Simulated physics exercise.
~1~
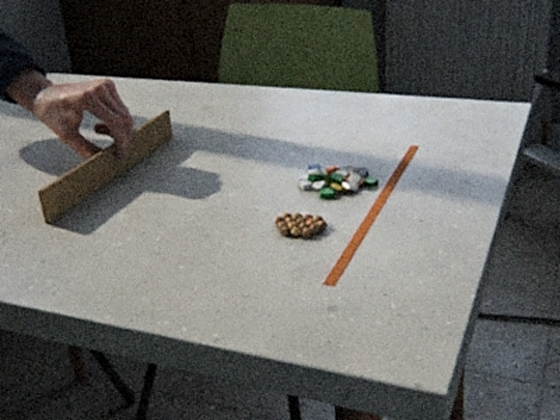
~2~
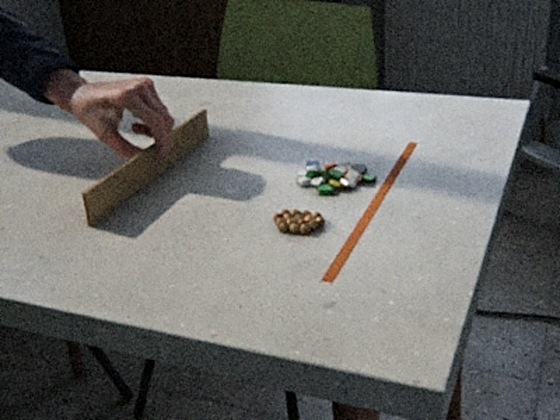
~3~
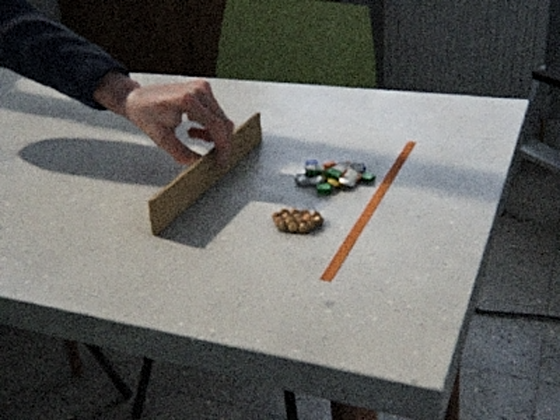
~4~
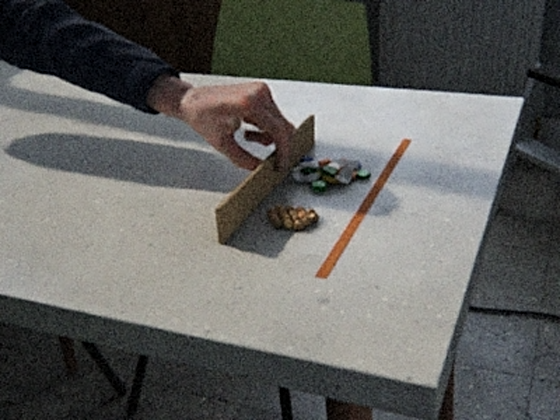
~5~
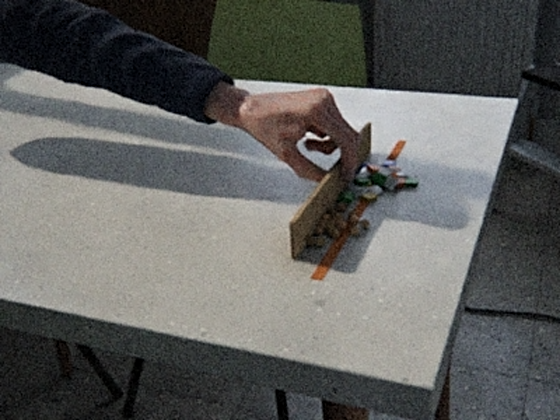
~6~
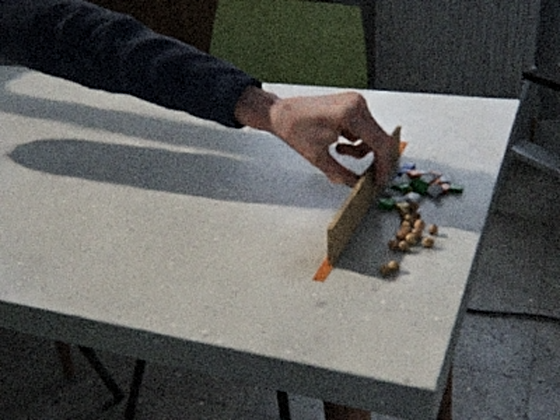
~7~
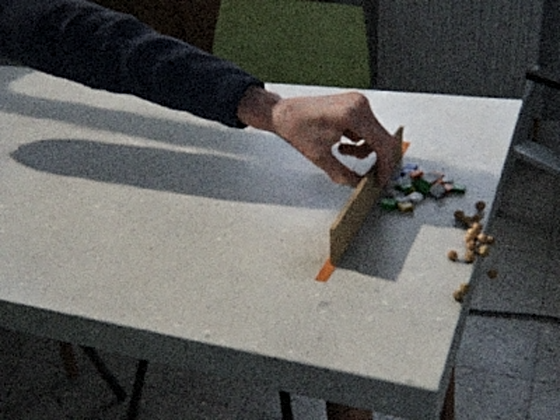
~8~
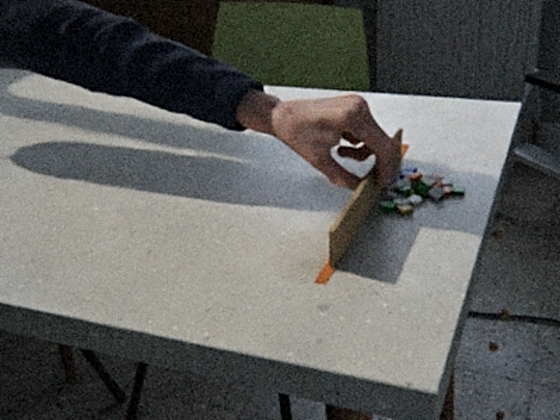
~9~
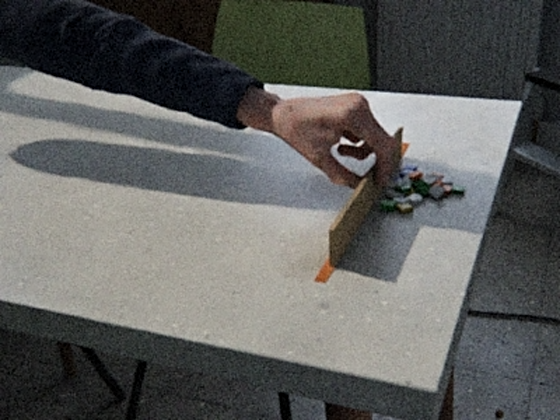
The clip opens with a hand holding an upright piece of card at the left of a pale table, with a heap of small round brown things and a heap of mixed, colourful bits lying before a strip of orange tape. The hand slides the card steadily right until it reaches both heaps and pushes them over the tape. The card then stops at the tape. The brown things keep rolling right, spreading apart, and drop off the table's right edge to the floor. The colourful bits halt just past the tape and stay on the table, the hand still holding the card.
